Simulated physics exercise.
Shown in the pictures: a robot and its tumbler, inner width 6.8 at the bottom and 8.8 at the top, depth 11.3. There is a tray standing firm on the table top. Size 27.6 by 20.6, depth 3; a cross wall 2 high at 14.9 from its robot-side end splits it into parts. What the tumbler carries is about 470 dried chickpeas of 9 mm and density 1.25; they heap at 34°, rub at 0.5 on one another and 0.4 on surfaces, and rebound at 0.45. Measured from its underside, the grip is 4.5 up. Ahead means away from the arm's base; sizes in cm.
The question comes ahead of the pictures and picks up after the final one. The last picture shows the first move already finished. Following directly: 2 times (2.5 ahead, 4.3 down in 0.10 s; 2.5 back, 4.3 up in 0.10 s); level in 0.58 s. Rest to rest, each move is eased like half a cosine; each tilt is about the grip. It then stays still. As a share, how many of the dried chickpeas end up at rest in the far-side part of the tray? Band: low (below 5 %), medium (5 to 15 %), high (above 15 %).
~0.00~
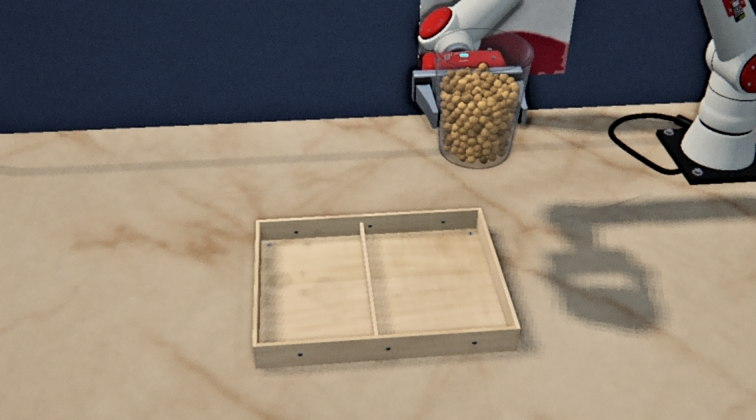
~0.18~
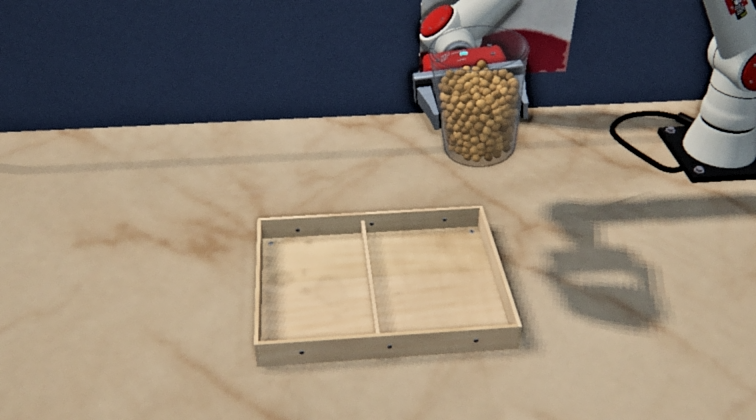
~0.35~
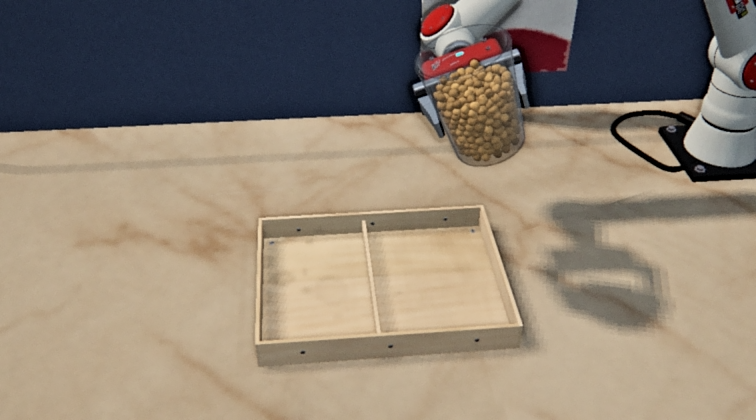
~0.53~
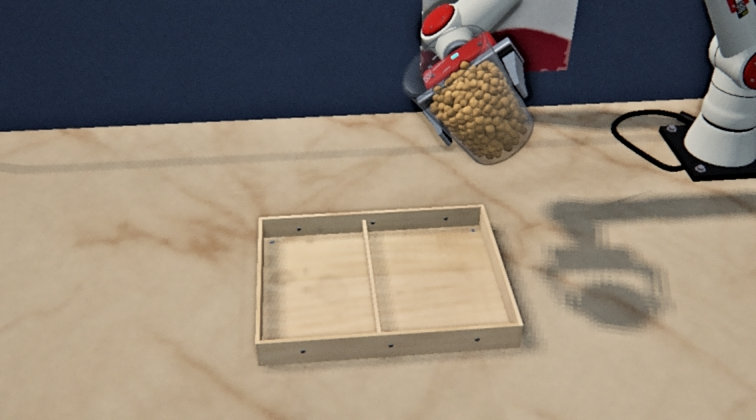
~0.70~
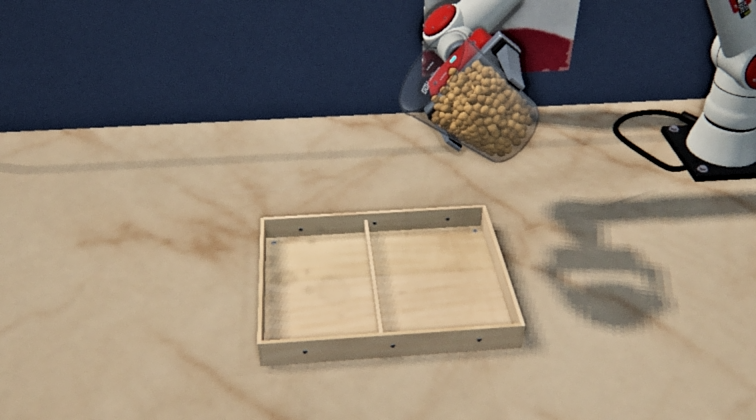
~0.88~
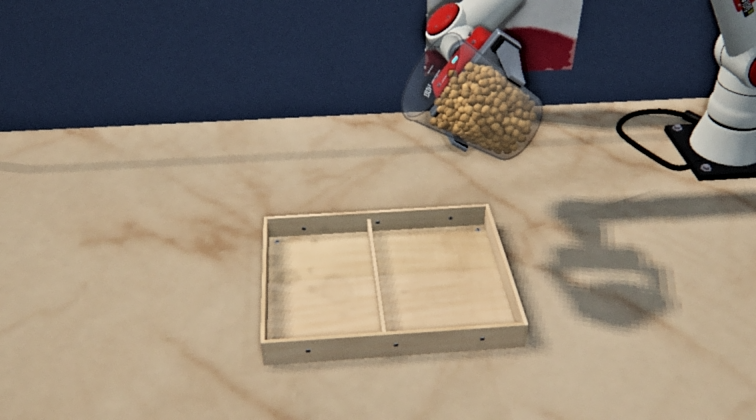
Low.
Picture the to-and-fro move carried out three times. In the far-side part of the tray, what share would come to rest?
It would come to about 5 %.
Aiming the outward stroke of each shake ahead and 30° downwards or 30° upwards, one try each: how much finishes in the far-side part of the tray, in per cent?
I'd say close to 5 percent for the first and close to 40 percent for the second.
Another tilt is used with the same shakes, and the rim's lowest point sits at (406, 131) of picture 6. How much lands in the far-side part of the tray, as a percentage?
Some 10 per cent.
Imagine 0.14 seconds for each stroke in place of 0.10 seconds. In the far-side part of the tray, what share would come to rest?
In that case it would be near 0 percent.
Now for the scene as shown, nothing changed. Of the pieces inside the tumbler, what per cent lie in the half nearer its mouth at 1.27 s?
Some 35 percent is in that half.
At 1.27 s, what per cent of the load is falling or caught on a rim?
That comes to about 1 per cent, more or less.
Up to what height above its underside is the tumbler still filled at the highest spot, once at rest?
I'd put it at close to 10.5 centimetres.
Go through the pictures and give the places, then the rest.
In the first picture, tumbler middle at (479, 103), level; upper third of the load around (479, 94), from x 445 to 515, top at y 70; 473 in the tumbler.
In the second picture, tumbler middle at (479, 101), tilted 5° forward; upper third of the load around (481, 92), from x 445 to 515, top at y 65.
In the third picture, tumbler middle at (477, 101), tilted 19° forward; upper third of the load around (482, 91), from x 440 to 515, top at y 65.
In the fourth picture, tumbler middle at (474, 102), tilted 36° forward; upper third of the load around (482, 92), from x 435 to 525, top at y 65.
In the fifth picture, tumbler middle at (474, 104), tilted 50° forward; upper third of the load around (483, 93), from x 435 to 530, top at y 65.
In the sixth picture, tumbler middle at (477, 104), tilted 55° forward; upper third of the load around (485, 92), from x 435 to 530, top at y 70; 473 in the tumbler.
By 1.27 s, tilted 55° forward, highest piece 28 above the table; 467 in the tumbler, 6 in flight or on a rim.
By 1.66 s, tilted 14° forward, highest piece 29 above the table; 461 in the tumbler, 6 in the far-side part, 2 in the robot-side part, 2 on the table or floor, 2 in flight or on a rim.
By 2.06 s, level, highest piece 30 above the table; 461 in the tumbler, 6 in the far-side part, 4 on the table or floor, 2 in the robot-side part.
By 3.11 s, level, highest piece 30 above the table; 461 in the tumbler, 6 in the far-side part, 4 on the table or floor, 2 in the robot-side part.
Final count, 461 in the tumbler, 6 in the far-side part, 4 on the table or floor, 2 in the robot-side part. That is 1 % in the far-side part of the tray.
